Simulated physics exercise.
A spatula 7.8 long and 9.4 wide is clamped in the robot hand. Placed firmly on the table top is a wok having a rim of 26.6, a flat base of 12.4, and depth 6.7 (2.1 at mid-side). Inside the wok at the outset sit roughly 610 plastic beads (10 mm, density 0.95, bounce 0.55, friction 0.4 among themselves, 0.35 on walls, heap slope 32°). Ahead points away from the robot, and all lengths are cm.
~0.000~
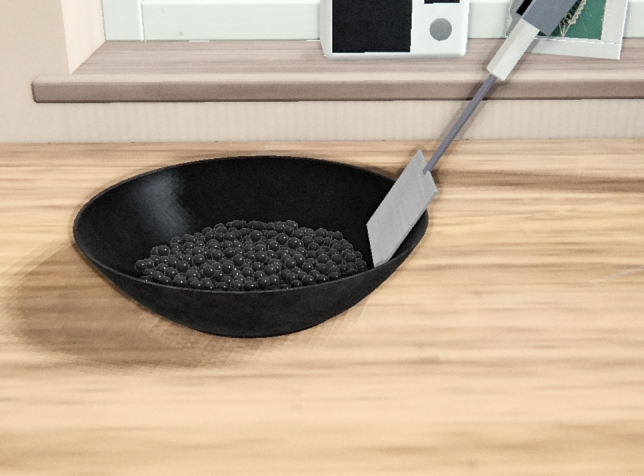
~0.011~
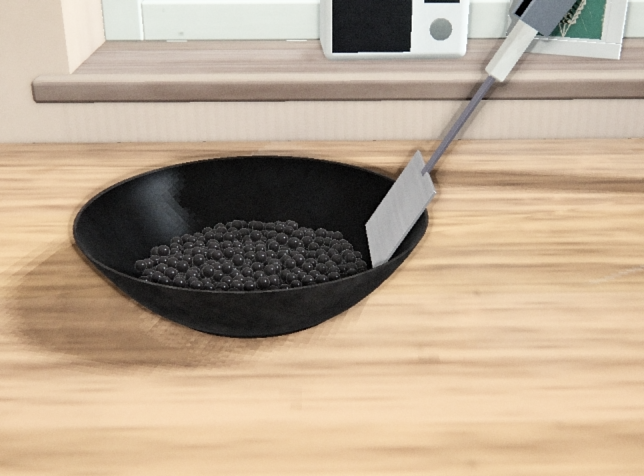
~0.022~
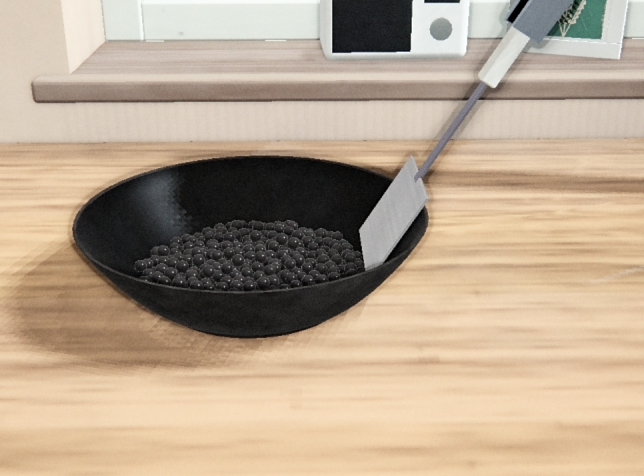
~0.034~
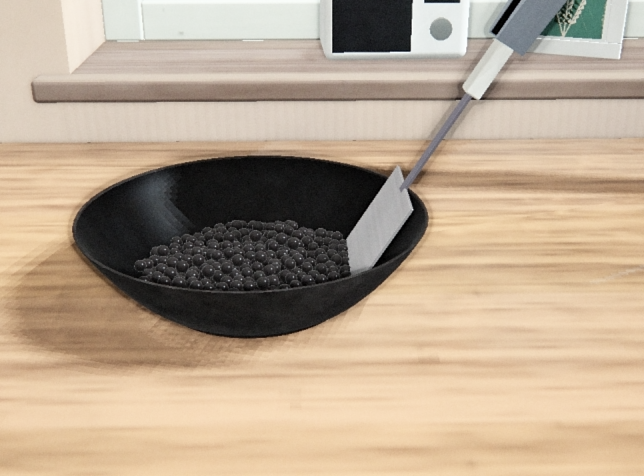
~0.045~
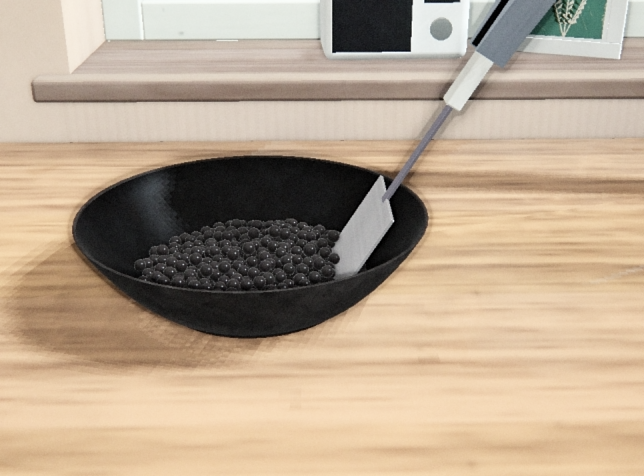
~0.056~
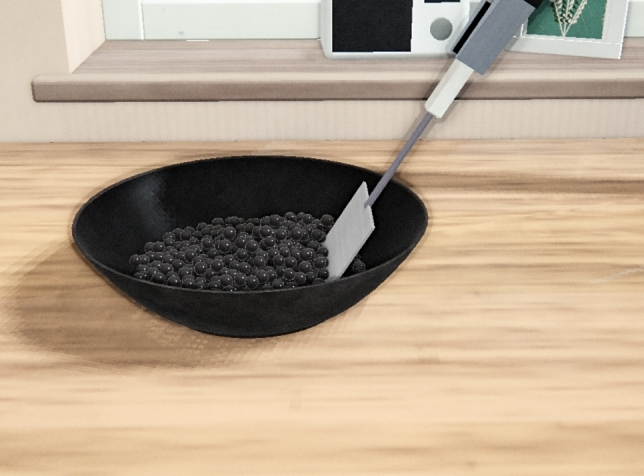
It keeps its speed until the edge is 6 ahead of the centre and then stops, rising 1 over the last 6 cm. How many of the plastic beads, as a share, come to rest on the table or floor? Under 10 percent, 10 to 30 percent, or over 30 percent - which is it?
It is 10 to 30 percent.
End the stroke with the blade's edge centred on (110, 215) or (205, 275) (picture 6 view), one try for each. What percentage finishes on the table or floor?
Some 50 and 5 per cent.
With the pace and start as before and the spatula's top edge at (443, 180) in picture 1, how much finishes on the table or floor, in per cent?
Roughly 15 percent ends on the table or floor.
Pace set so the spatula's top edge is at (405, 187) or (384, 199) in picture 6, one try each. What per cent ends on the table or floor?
Respectively, some 0 and 10 per cent.
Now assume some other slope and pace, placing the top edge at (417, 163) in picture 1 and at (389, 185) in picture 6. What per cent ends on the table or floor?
Around 0 per cent finishes there.
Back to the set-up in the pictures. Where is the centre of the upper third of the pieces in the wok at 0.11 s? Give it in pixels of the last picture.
The middle lies somewhere about (220, 245).
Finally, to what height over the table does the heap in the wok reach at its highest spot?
Height at rest: Roughly 6.5 cm.
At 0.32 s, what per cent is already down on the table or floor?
Close to 5 per cent of the load.
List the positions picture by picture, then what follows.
In the first picture, the spatula top edge at (428, 169), sloping 58°; upper third of the load around (258, 264), from x 140 to 365, top at y 225; 613 in the wok.
In the second picture, the spatula top edge at (427, 170), sloping 58°; upper third of the load around (258, 264), from x 140 to 365, top at y 225.
In the third picture, the spatula top edge at (420, 176), sloping 58°; upper third of the load around (257, 264), from x 140 to 365, top at y 225.
In the fourth picture, the spatula top edge at (405, 186), sloping 58°; upper third of the load around (257, 264), from x 140 to 365, top at y 225.
In the fifth picture, the spatula top edge at (387, 197), sloping 58°; upper third of the load around (257, 261), from x 140 to 365, top at y 225.
In the sixth picture, the spatula top edge at (369, 203), sloping 58°; upper third of the load around (252, 253), from x 135 to 360, top at y 220; 613 in the wok.
After 0.08 s, sloping 58°, highest piece 9 above the table; 613 in the wok.
After 0.11 s, sloping 58°, highest piece 11 above the table; 613 in the wok.
After 0.32 s, sloping 58°, highest piece 9 above the table; 510 in the wok, 38 on the table or floor, 65 on the blade or in flight.
After 1.37 s, sloping 58°, highest piece 6 above the table; 510 in the wok, 103 on the table or floor.
In the end, 510 in the wok, 103 on the table or floor. That is 17 % on the table or floor.
